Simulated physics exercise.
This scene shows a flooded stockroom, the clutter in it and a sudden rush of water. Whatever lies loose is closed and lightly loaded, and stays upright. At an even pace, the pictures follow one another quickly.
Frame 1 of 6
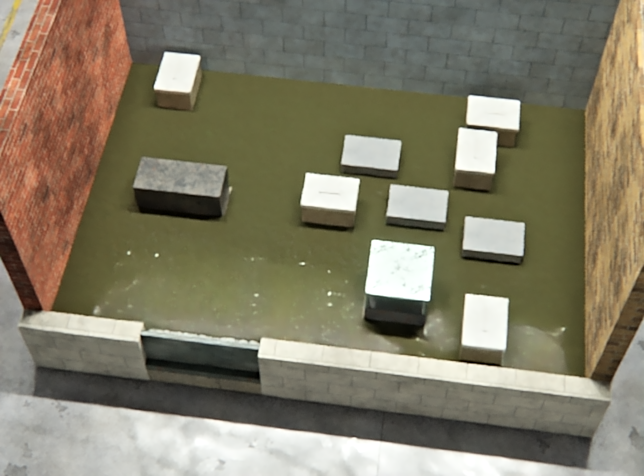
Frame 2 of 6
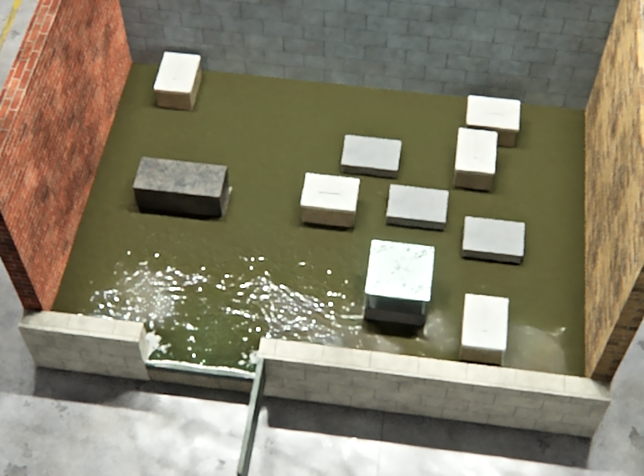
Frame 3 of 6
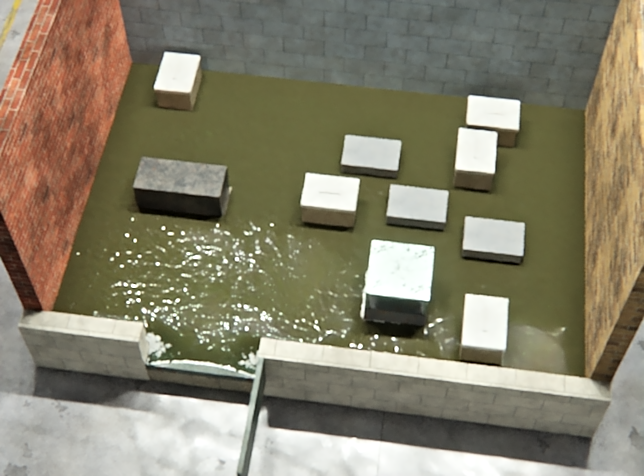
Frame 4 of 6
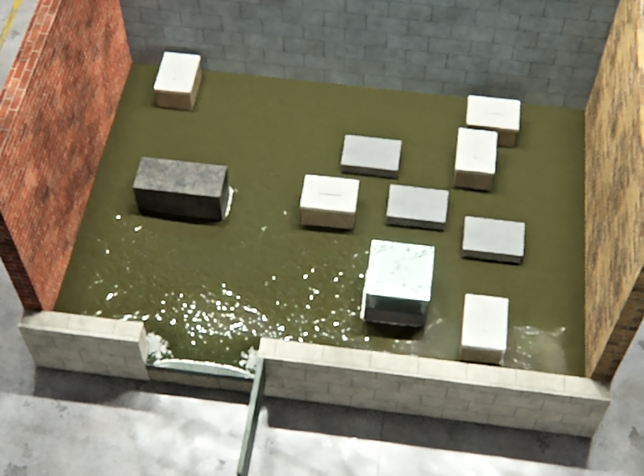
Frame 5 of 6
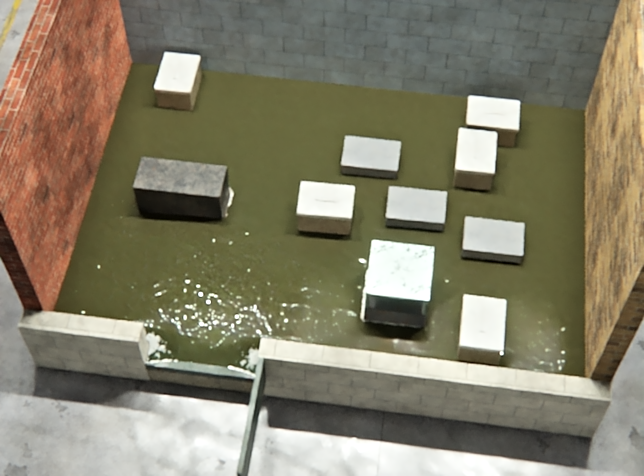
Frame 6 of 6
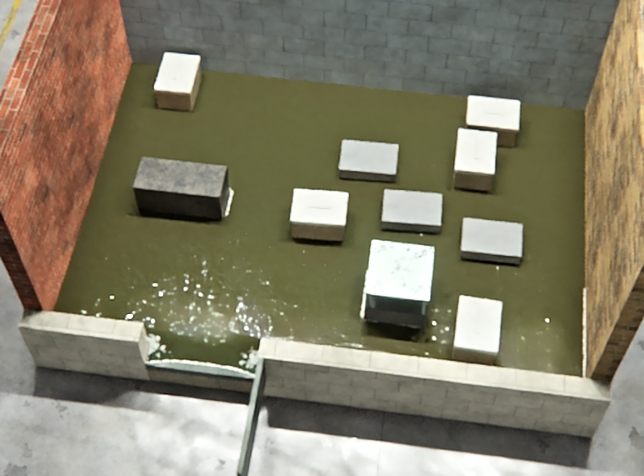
To begin with, pale, grey and dark boxes sit in murky green water inside a walled room, with a glassy panel closing a gap in the low front wall. The panel swings outward, white ripples break out near the gap and spread, and then several boxes drift slightly left.
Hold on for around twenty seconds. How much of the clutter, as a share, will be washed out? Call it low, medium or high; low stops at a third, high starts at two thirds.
Low.
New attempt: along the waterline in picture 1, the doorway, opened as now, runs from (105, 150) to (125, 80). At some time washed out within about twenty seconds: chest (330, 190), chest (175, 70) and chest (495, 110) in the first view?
Taking them one after another, flushed away, then flushed away, then held back.
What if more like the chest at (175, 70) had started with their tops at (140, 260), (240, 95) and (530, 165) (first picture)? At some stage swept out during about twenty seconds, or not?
First copy escapes, second copy doesn't escape, third copy doesn't escape.
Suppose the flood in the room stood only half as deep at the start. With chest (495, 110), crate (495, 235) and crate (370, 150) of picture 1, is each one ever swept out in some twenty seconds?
Held back, then held back, then held back.
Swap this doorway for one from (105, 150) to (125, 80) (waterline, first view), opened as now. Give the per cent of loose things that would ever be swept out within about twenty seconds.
Estimated share: Around 40 %.
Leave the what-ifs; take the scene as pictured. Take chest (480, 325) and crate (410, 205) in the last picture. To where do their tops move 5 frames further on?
About (447, 330), then about (374, 220).
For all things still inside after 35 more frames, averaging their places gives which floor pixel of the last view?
The mean position lies close to (312, 258).
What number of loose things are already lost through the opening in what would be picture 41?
1.
A moment on, 0 of 8 are out; 8 afloat.
Next, 1 of 8 are out; 7 afloat.
Later, 1 of 8 are out; 4 afloat.
In the end, 1 of 8 are out; 4 afloat.
